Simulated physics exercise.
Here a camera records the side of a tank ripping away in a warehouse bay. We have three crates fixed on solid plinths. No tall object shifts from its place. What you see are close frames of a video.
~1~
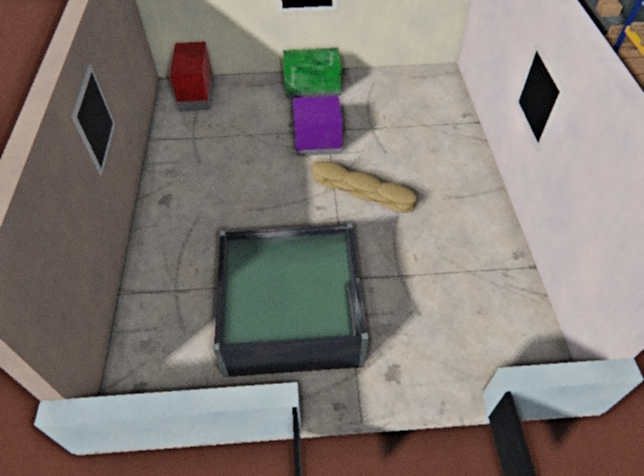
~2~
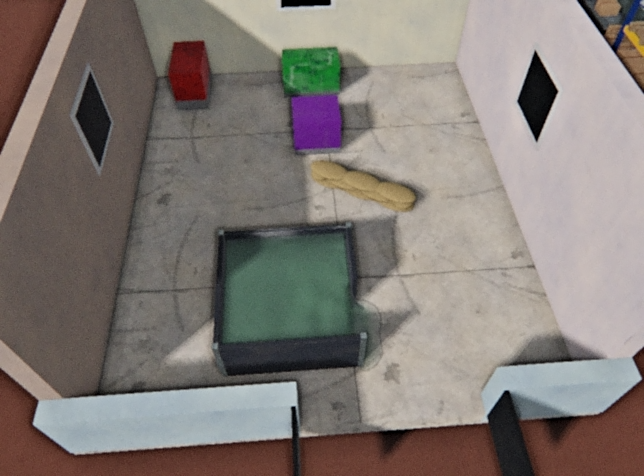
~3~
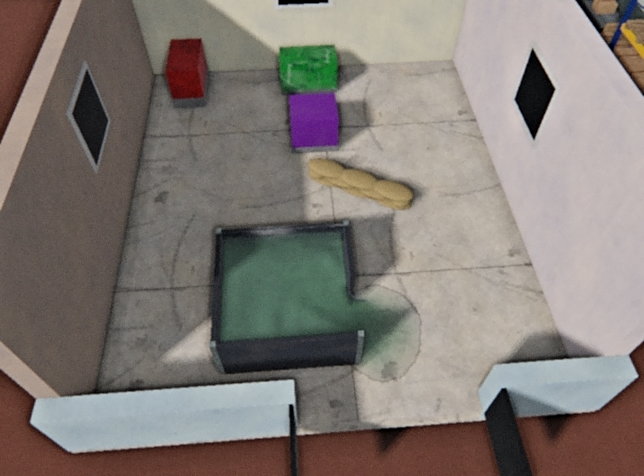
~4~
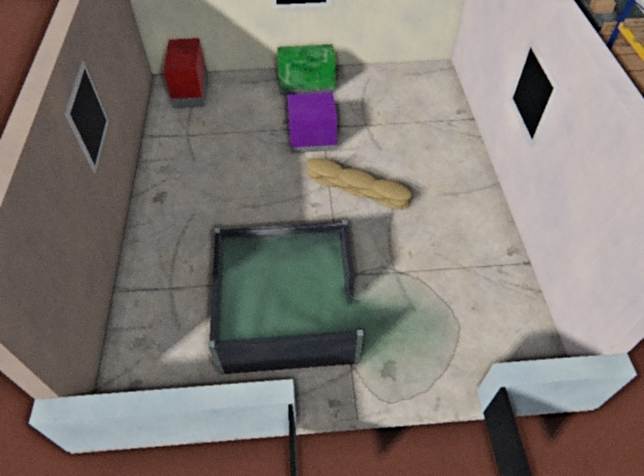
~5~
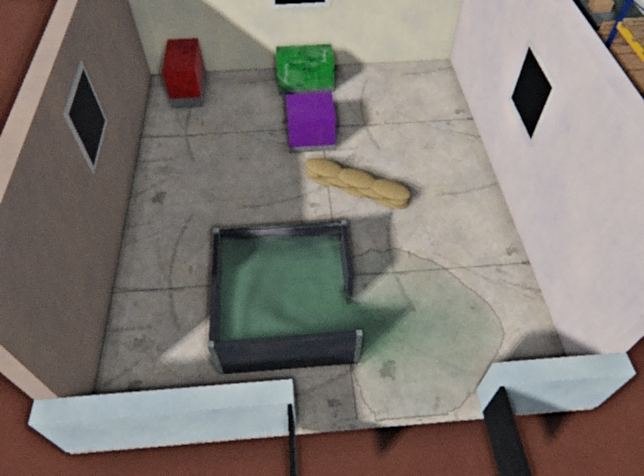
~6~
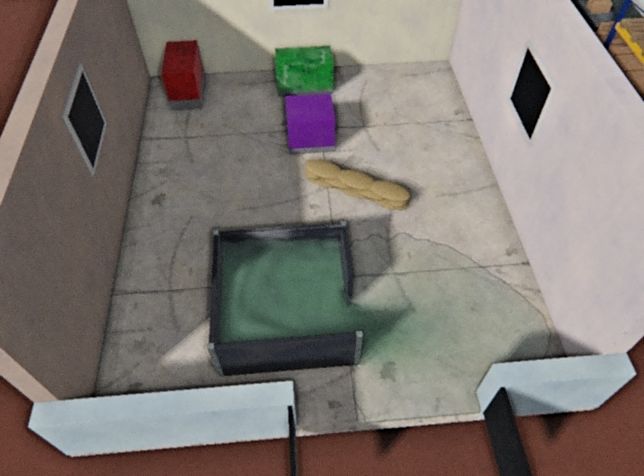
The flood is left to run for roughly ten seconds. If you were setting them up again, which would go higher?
As I see it, the red crate never meets the water, the purple crate never meets the water, the green crate meets the water.
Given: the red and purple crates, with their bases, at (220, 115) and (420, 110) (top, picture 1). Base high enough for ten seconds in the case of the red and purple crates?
Ten seconds on, the red is still clear, but the purple has been flooded.
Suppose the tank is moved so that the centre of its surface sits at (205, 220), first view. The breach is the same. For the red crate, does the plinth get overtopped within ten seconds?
Short answer: The red crate is missed.
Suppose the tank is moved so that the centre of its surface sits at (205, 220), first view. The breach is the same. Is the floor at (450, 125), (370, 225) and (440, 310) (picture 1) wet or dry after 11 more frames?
The first spot is not reached, the second inundated, and the third inundated.
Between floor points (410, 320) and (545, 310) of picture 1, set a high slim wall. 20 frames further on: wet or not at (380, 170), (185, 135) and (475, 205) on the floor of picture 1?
Outcome by spot, in order - unwatered, unwatered, watered.
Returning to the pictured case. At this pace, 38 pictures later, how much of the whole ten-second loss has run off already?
Share gone: About 75 %.
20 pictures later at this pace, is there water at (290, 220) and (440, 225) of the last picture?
Unflooded; swamped.
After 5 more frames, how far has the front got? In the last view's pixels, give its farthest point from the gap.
Around (508, 217).
A moment on, water covers 20 % of the floor; the red crate not reached, the purple crate not reached, the green crate not reached.
Next, water covers 20 % of the floor; the red crate not reached, the purple crate not reached, the green crate not reached.
Then, water covers 35 % of the floor; the red crate not reached, the purple crate not reached, the green crate not reached.
Later, water covers 50 % of the floor; the red crate not reached, the purple crate water round its plinth, the green crate water round its plinth.
In the end, water covers 75 % of the floor; the red crate stayed above the water, the purple crate stayed above the water, the green crate was topped.
